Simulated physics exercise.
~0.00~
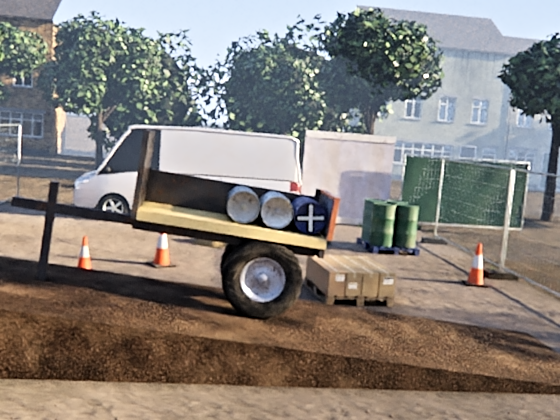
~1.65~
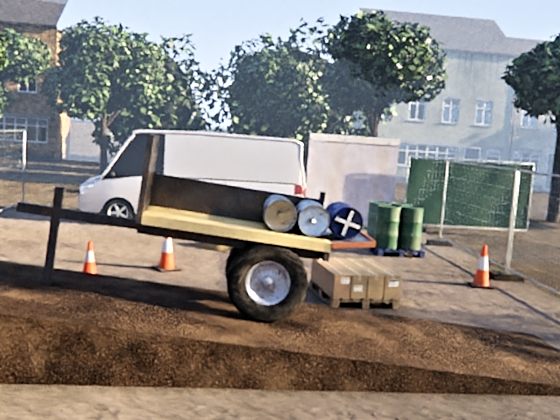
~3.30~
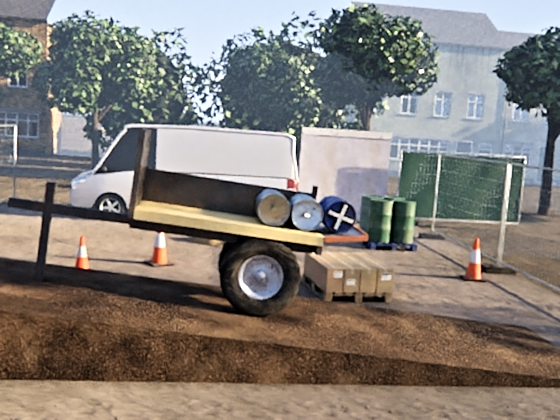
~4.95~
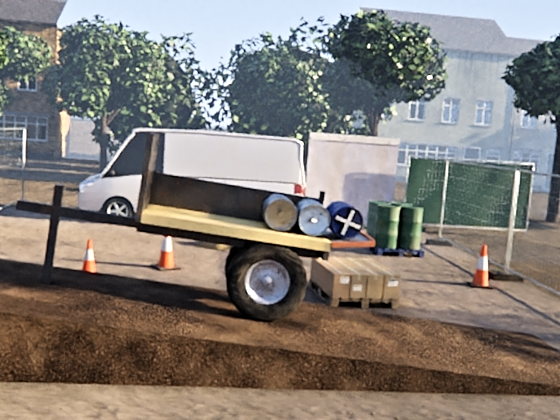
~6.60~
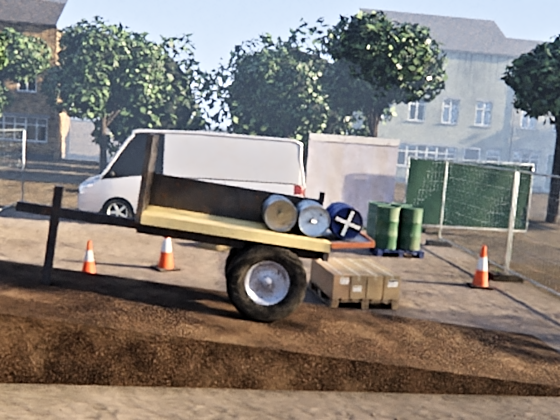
Three kegs on a tilted trailer rolling right as the tailgate drops, the white-crossed blue one stopping on the lowered gate.
